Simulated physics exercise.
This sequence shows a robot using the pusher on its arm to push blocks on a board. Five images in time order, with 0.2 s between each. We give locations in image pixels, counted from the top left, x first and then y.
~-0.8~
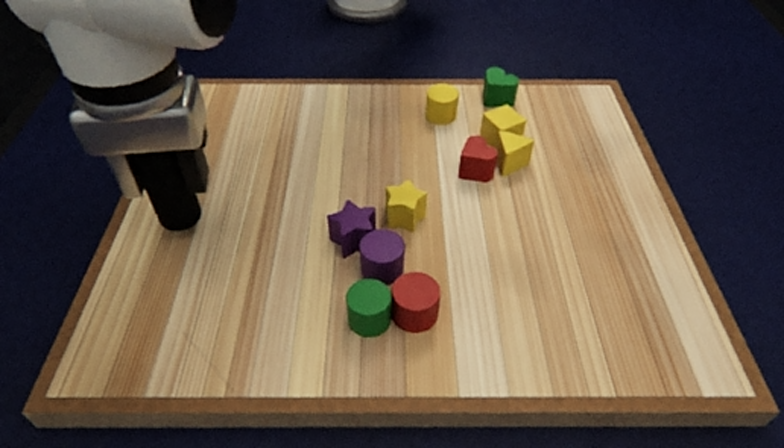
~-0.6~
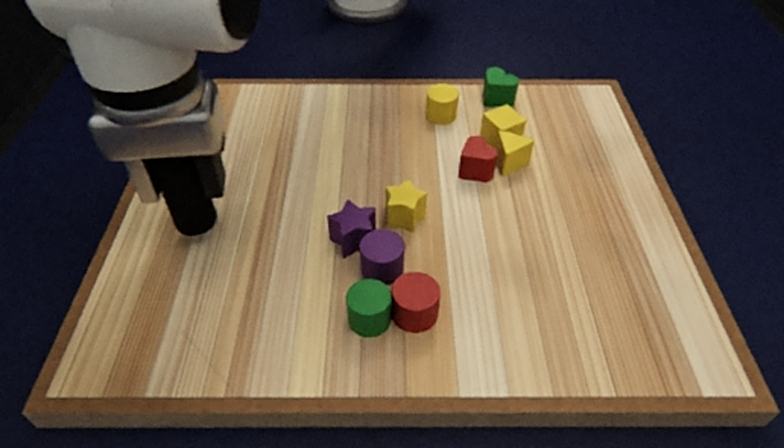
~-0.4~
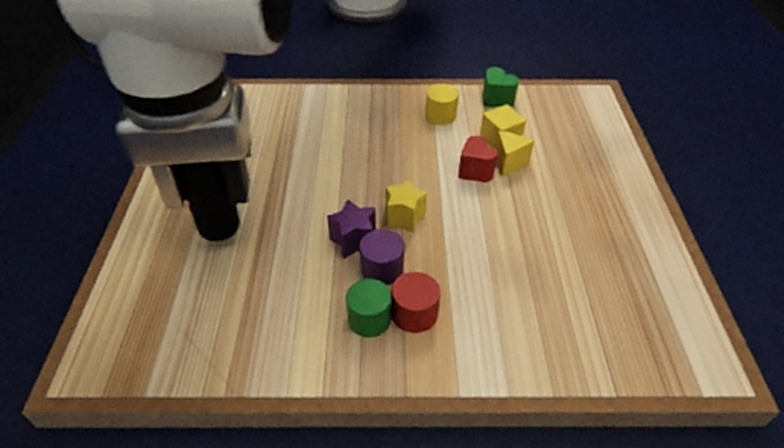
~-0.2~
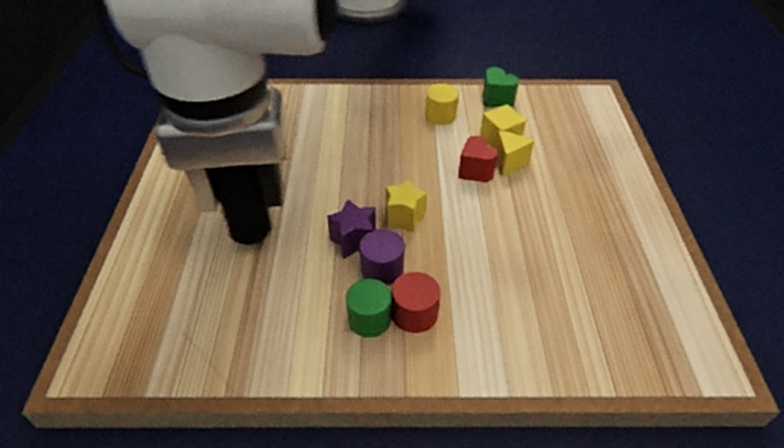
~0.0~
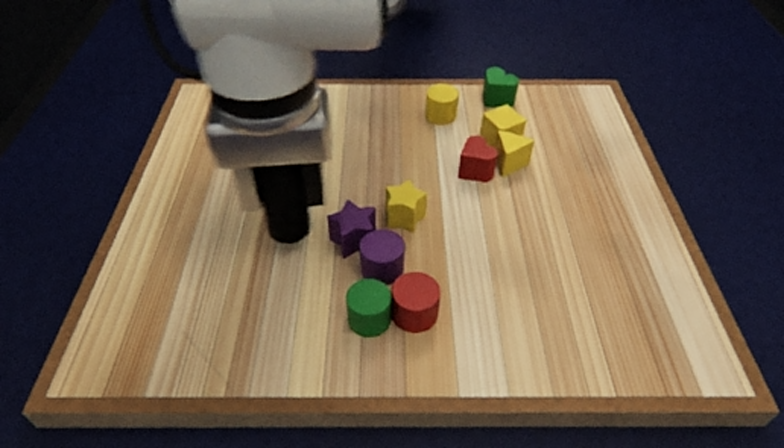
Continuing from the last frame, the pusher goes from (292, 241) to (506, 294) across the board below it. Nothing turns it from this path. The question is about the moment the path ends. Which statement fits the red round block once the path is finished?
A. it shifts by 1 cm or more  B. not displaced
I choose A.
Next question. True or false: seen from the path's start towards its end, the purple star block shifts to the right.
That claim is false.
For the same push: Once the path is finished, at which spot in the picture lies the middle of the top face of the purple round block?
Close to (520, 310).
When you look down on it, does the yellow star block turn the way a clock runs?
My answer is no.
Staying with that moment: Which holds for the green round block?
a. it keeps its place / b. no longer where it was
My pick is a.
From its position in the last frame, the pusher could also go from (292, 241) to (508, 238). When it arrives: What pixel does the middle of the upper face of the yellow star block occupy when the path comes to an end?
Roughly at (439, 185).
What follows on the original path. One third of the way, pusher at (359, 246); purple star block at (389, 215); purple round block at (398, 251); yellow star block at (417, 189), turned 25° anticlockwise.
Two thirds of the way, pusher at (432, 264); purple star block at (422, 218), turned 55° anticlockwise; purple round block at (469, 277); yellow star block at (421, 184), turned 45° anticlockwise; red round block at (426, 301).
At the end, pusher at (508, 283); purple star block at (422, 218), turned 55° anticlockwise; green round block still; purple round block at (520, 310); yellow star block at (421, 184), turned 45° anticlockwise; red round block at (426, 301).
